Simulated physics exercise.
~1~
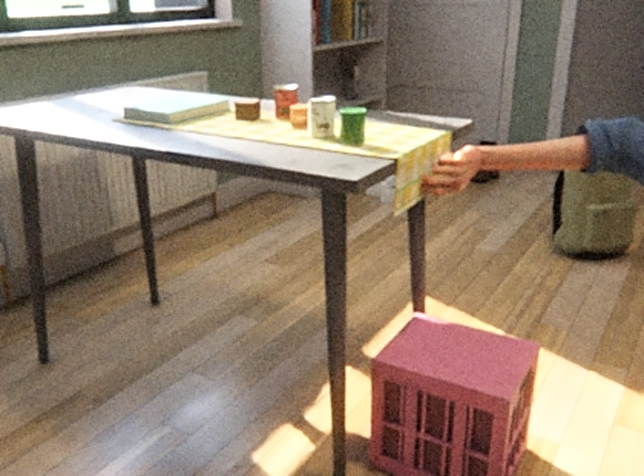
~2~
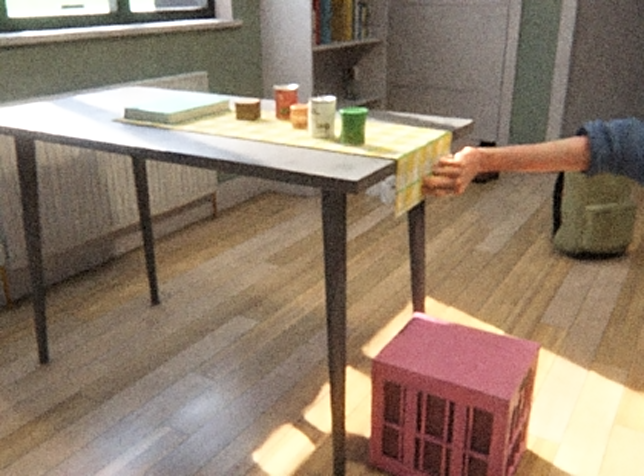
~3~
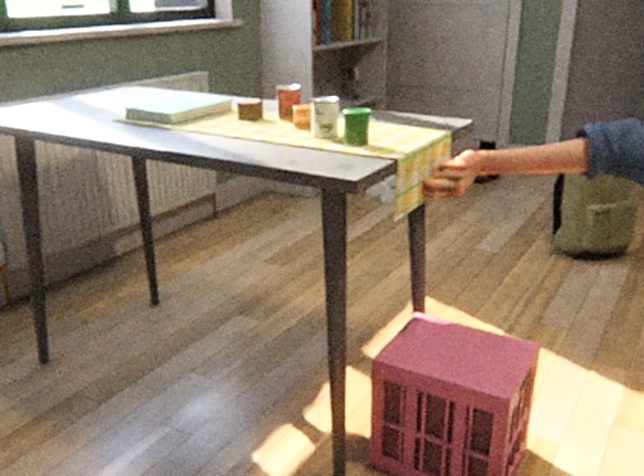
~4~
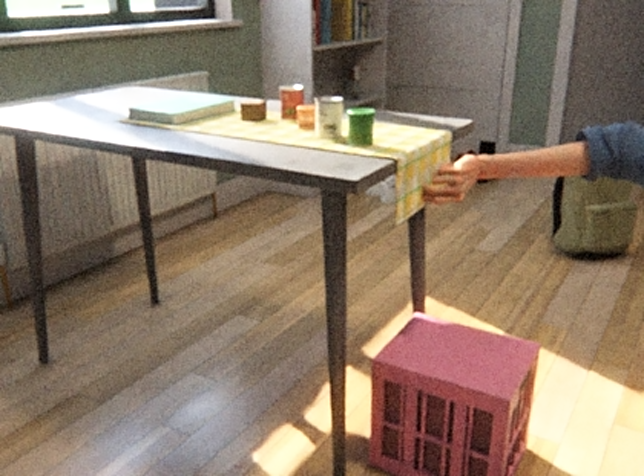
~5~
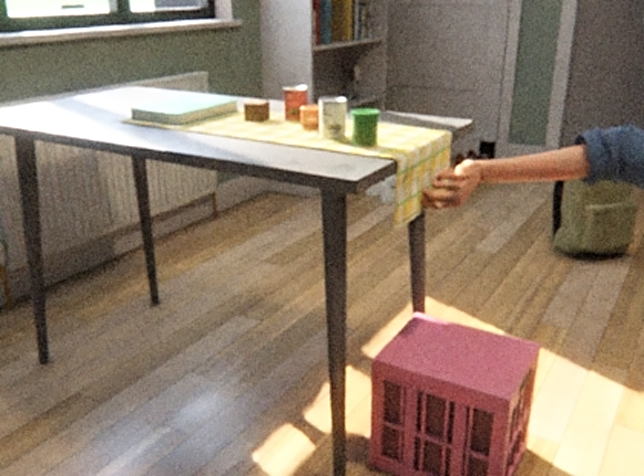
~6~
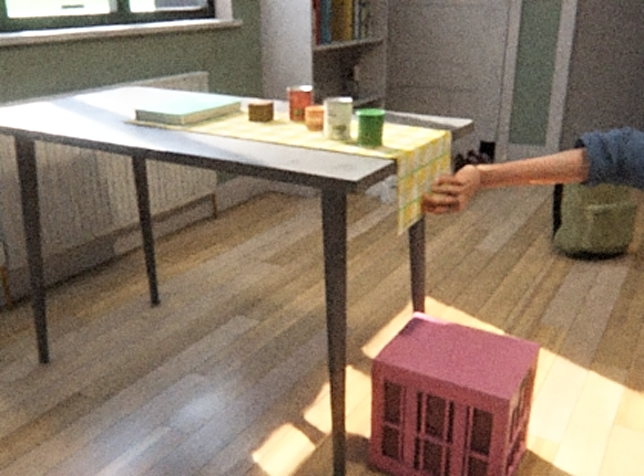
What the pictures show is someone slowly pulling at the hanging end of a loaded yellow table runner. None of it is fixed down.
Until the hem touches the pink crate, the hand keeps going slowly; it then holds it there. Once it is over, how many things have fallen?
Three end up below.
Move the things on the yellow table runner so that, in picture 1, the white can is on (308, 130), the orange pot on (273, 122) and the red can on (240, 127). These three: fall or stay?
The white can falls, the orange pot remains up, the red can holds on.
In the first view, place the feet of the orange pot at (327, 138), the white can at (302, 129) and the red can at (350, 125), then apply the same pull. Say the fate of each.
As for the orange pot, it leaves the top; the white can, it leaves the top; the red can, it leaves the top.
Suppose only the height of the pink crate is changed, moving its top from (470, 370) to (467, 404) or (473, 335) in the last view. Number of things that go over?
Numbers: 4; 2.
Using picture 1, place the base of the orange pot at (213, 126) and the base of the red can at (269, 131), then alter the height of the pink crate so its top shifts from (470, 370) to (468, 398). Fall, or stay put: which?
Outcome for the orange pot: It stays. Outcome for the red can: It is lost.
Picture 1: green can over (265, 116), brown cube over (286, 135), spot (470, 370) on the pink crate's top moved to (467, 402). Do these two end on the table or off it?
Green can stays, brown cube is gone.
Soon after, hem near (422, 278); green can gone.
After that, hem near (422, 324); green can and white can gone.
In the end, hem on the crate; green can, white can and orange pot gone. The answer is three.
